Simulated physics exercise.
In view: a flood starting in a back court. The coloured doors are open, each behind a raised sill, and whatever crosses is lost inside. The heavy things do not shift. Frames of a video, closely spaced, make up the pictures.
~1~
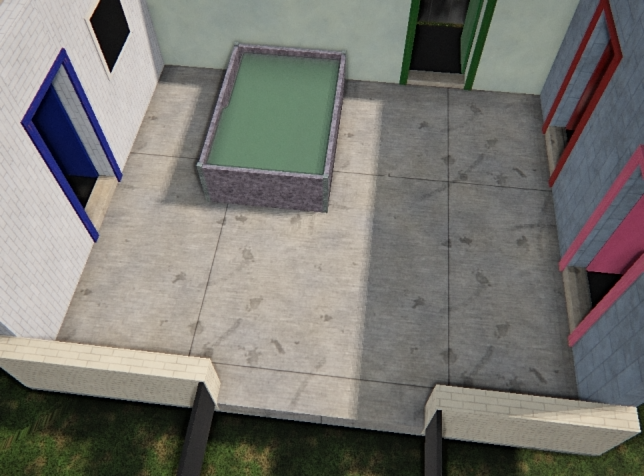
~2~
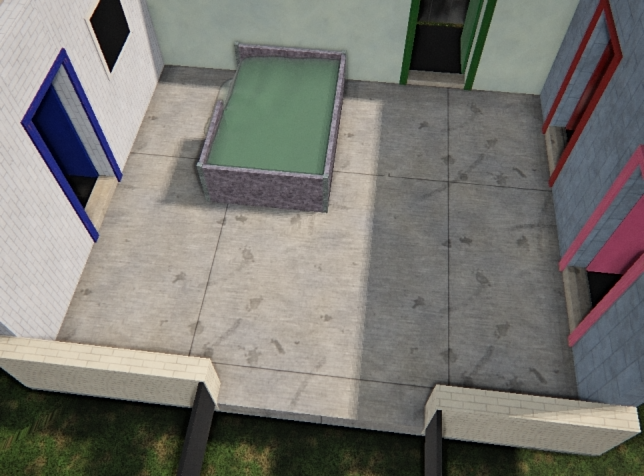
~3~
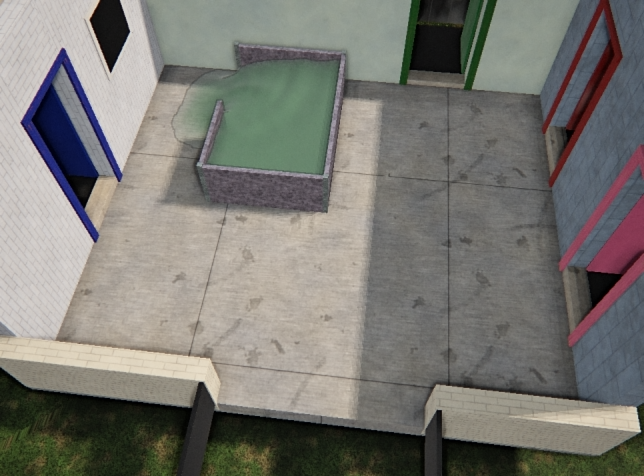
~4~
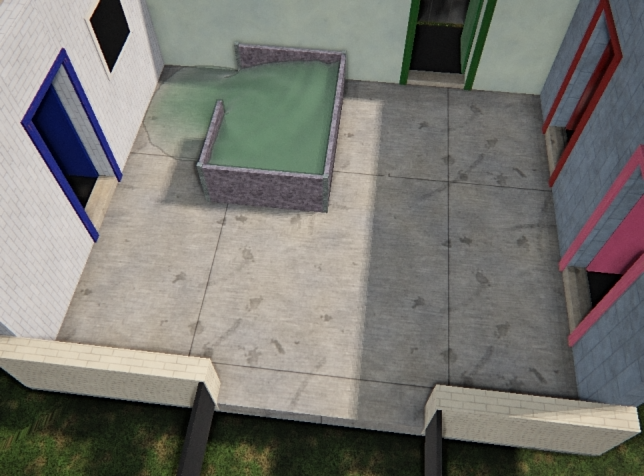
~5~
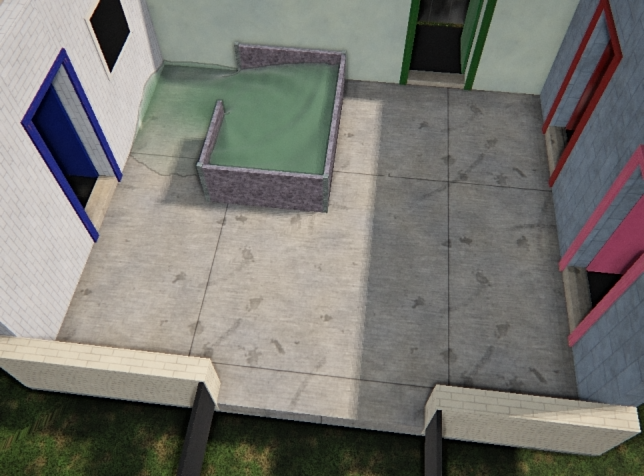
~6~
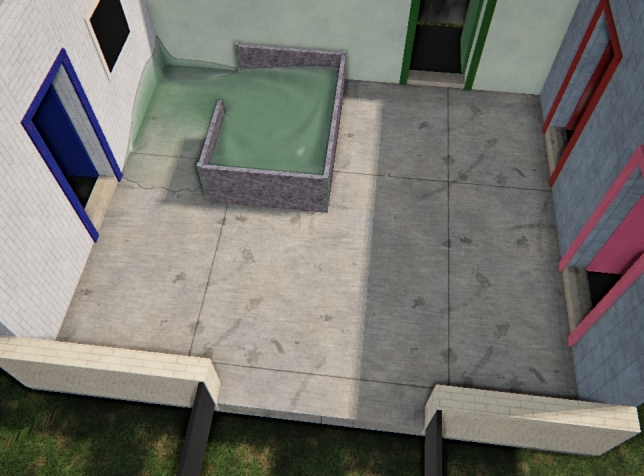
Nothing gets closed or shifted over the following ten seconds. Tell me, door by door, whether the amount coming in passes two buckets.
The pink door is not overrun past two buckets. The blue door is not overrun past two buckets. The red door is not overrun past two buckets. The green door is not overrun past two buckets.
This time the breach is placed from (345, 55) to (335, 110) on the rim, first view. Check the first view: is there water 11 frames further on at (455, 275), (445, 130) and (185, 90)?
Going in your order, I'd say still bare, then drenched, then still bare.
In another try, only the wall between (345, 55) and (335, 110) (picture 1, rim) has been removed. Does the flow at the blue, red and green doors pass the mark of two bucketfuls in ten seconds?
The blue door stays under; the red door takes more; the green door goes over.
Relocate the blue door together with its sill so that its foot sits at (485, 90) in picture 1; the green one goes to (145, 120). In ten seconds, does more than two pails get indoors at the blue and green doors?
Blue: Falls short; green: Exceeds the limit.
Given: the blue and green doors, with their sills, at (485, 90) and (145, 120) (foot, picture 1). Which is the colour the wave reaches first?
That'd be the green-painted one.
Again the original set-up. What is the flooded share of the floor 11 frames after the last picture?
That works out to some 30 in a hundred.
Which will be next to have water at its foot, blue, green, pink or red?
I'd say it's the one in blue.
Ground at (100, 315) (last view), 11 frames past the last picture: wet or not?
Looking there, it would be swamped.
A moment on, water covers 15 % of the floor; the pink door not reached, the blue door wet at the sill, nothing in, the red door not reached, the green door not reached.
Next, water covers 30 % of the floor; the pink door not reached, the blue door wet at the sill, nothing in, the red door not reached, the green door not reached.
Then, water covers 50 % of the floor; the pink door not reached, the blue door wet at the sill, nothing in, the red door not reached, the green door wet at the sill, nothing in.
Later, water covers 80 % of the floor; the pink door wet at the sill, nothing in, the blue door wet at the sill, nothing in, the red door wet at the sill, nothing in, the green door wet at the sill, nothing in.
In the end, water covers 95 % of the floor; the pink door wet at the sill, nothing in, the blue door wet at the sill, nothing in, the red door wet at the sill, nothing in, the green door wet at the sill, nothing in.
